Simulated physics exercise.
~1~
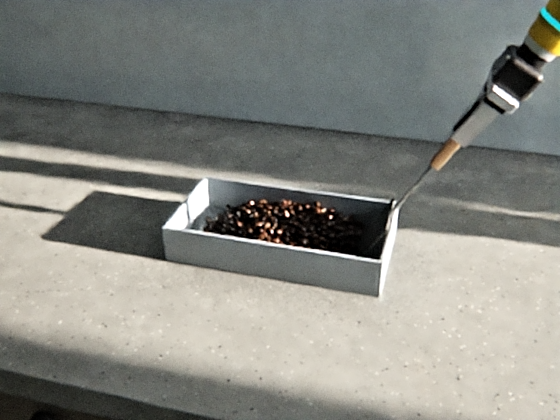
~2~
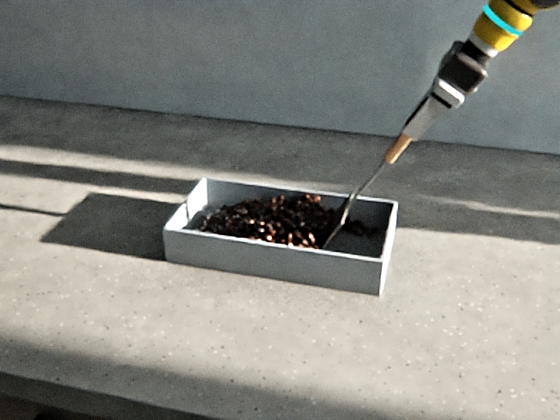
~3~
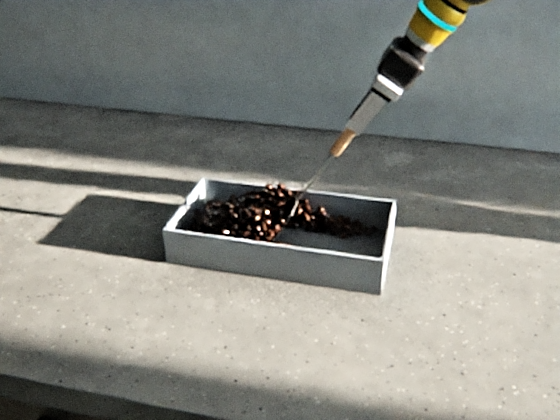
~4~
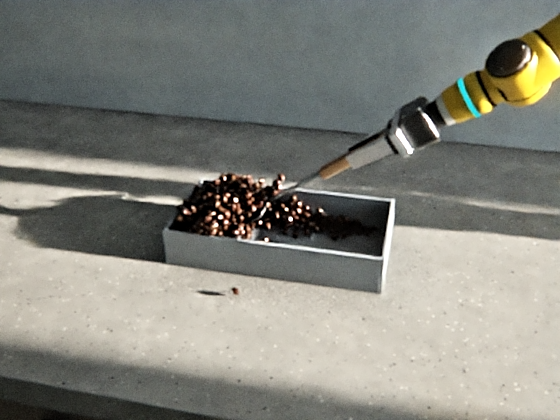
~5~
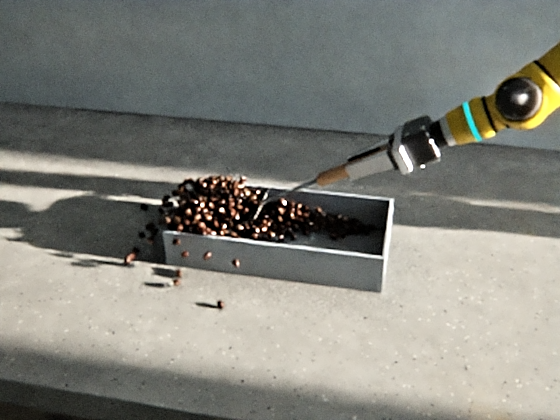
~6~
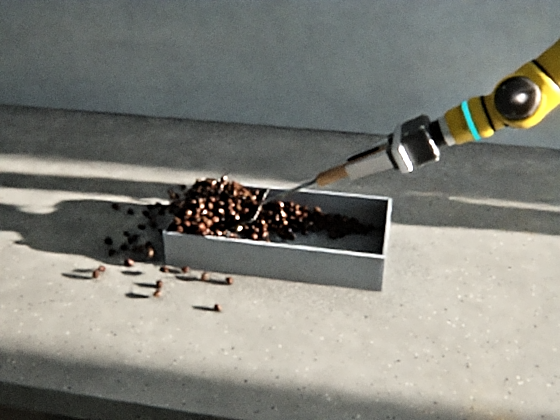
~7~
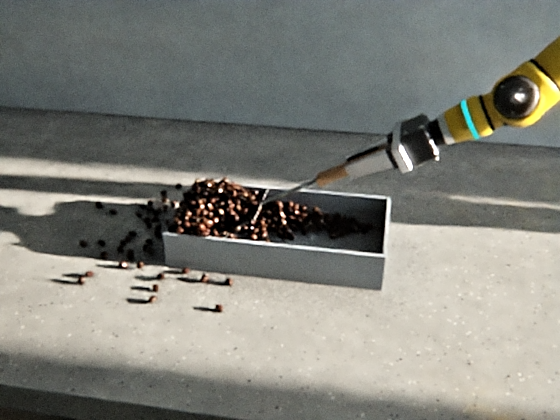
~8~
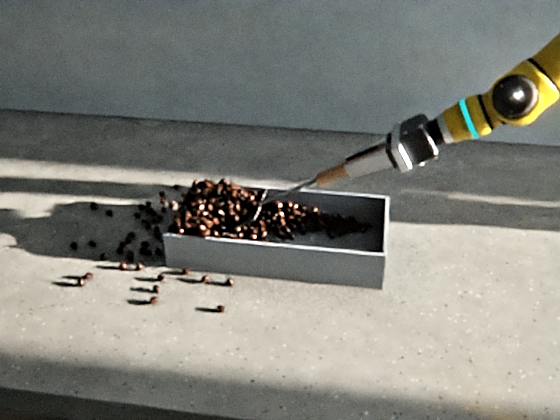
On a grey surface, a robot arm pushes beans left through a trough, spilling some.
